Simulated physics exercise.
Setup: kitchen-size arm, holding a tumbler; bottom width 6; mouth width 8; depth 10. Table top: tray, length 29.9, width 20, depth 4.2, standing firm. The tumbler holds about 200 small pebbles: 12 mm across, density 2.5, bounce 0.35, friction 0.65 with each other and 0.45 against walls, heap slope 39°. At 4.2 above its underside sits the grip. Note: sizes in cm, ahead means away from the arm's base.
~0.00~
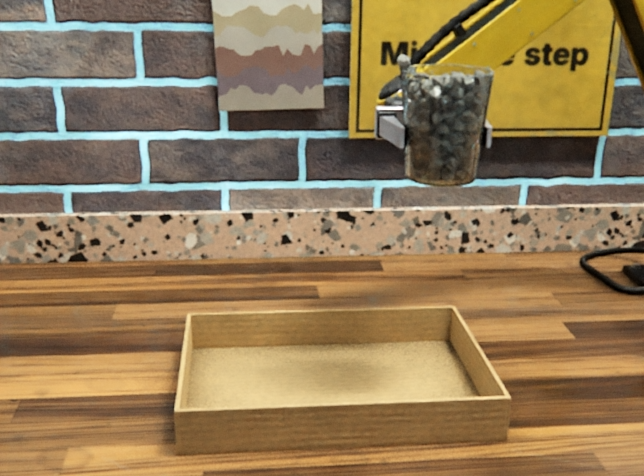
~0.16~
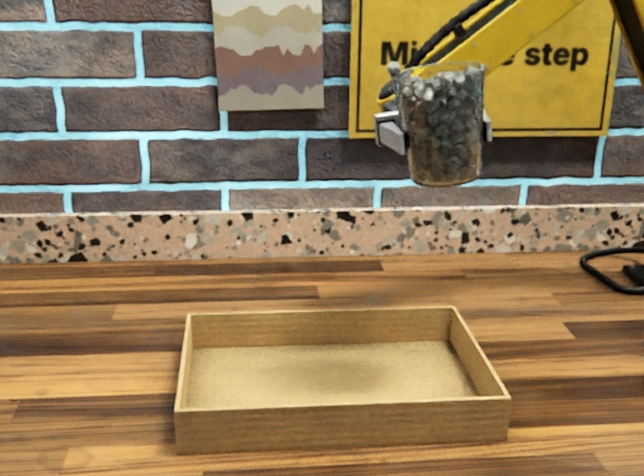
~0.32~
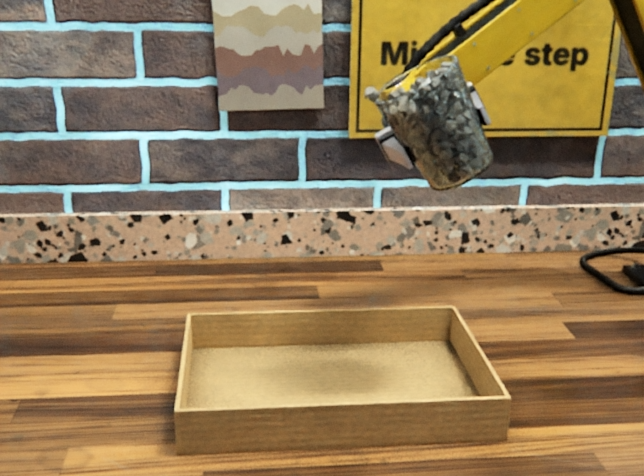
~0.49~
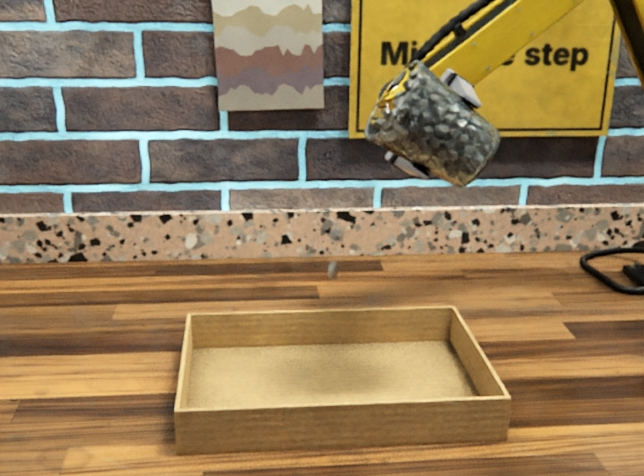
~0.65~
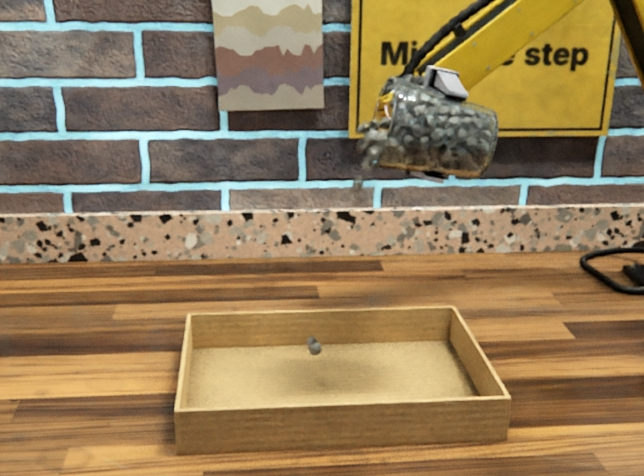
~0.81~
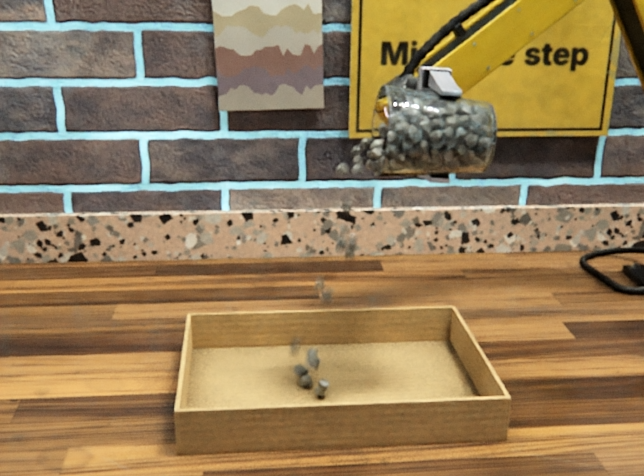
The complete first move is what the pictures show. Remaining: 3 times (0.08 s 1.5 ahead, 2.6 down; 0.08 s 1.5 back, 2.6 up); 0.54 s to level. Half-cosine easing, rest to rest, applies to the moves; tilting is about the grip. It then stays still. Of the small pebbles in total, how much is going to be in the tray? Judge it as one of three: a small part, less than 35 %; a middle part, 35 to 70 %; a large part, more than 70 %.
A middle part, 35 to 70 %.
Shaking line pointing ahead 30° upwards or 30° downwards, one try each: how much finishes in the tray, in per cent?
It comes to around 95 per cent on the first try and around 65 per cent on the second.
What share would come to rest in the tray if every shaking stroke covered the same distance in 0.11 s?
In that case around 30 per cent.
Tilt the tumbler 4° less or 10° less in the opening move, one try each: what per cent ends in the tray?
It would be around 40 and 30 per cent.
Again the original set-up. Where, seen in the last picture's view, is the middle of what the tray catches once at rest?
Around (276, 384).
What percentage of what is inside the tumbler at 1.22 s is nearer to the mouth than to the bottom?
Some 50 per cent.
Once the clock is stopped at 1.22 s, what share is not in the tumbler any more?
About 30 in a hundred parts are out by then.
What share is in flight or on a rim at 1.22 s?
Some 9 percent.
By 1.22 s, tilted 86° forward, highest piece 26 above the table; 141 in the tumbler, 44 in the tray, 19 in flight or on a rim.
By 1.63 s, tilted 27° forward, highest piece 31 above the table; 112 in the tumbler, 90 in the tray, 2 in flight or on a rim.
By 2.03 s, level, highest piece 32 above the table; 112 in the tumbler, 92 in the tray.
By 3.08 s, level, highest piece 32 above the table; 112 in the tumbler, 92 in the tray.
Final count, 112 in the tumbler, 92 in the tray. That is 45 % in the tray.
